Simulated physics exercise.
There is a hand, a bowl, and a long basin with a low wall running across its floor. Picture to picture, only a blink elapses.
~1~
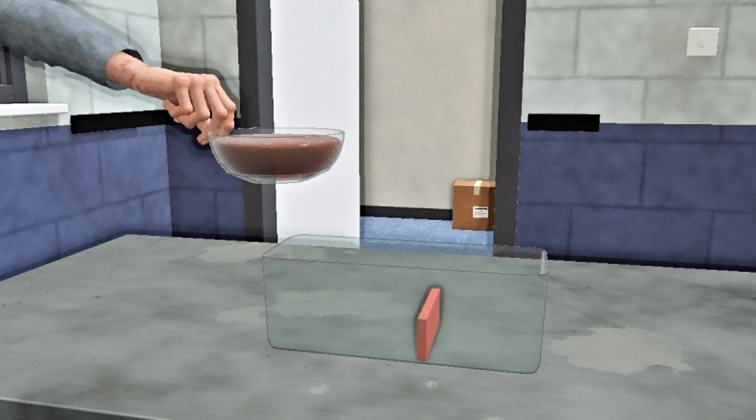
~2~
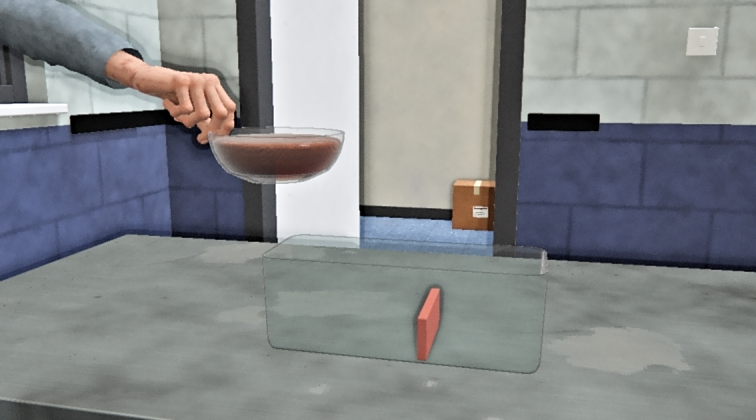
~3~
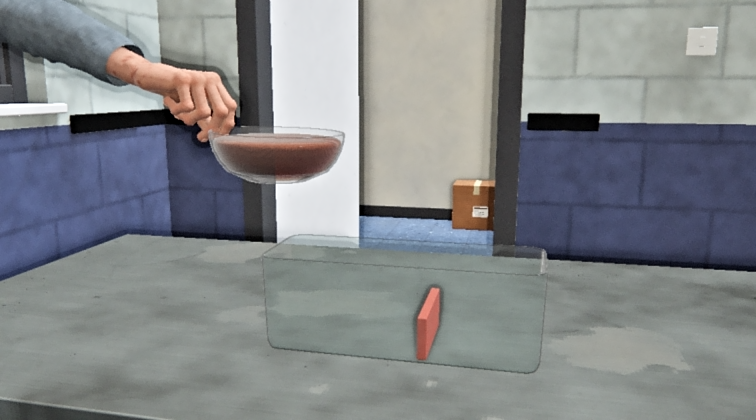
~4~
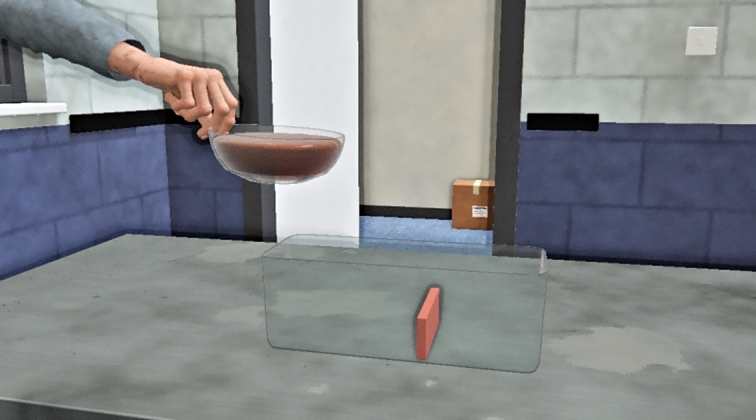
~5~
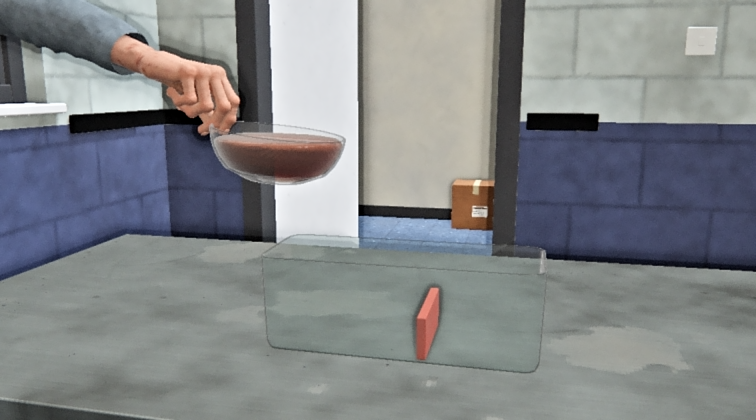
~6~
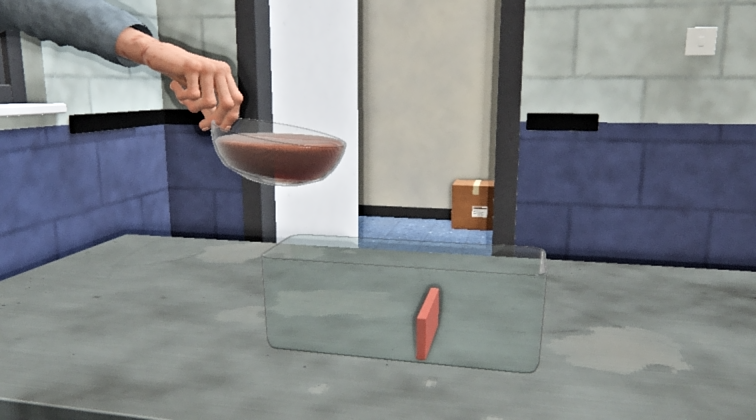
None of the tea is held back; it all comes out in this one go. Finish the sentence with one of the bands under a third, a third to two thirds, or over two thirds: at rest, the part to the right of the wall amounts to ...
At rest, the part to the right of the wall amounts to under a third.
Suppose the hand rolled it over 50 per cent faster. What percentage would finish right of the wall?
About 10 per cent.
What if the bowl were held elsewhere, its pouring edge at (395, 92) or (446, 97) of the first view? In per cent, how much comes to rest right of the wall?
About 65 % the first time, about 80 % the second.
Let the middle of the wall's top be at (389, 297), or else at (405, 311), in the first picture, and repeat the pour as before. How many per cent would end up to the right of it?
About 50 per cent, then about 30 per cent.
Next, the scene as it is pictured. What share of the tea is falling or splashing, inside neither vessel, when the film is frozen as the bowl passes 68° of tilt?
Near 30 in a hundred.
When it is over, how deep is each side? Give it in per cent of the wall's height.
60 per cent left, 0 per cent right.
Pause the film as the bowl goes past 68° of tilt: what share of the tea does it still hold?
Near 25 in a hundred still remains.
A moment on, the tilt is 68° and 23 per cent is still to pour, 40 is left of the wall and 0 right of it.
Next, the tilt is 108° and 0 per cent is still to pour, 91 is left of the wall and 2 right of it.
Then the tilt is 121° and 0 per cent is still to pour, 91 is left of the wall and 3 right of it.
Later the tilt is 121° and 0 per cent is still to pour, 91 is left of the wall and 3 right of it.
In the end 91 per cent lies left of the wall, 2 right of it and 6 outside.
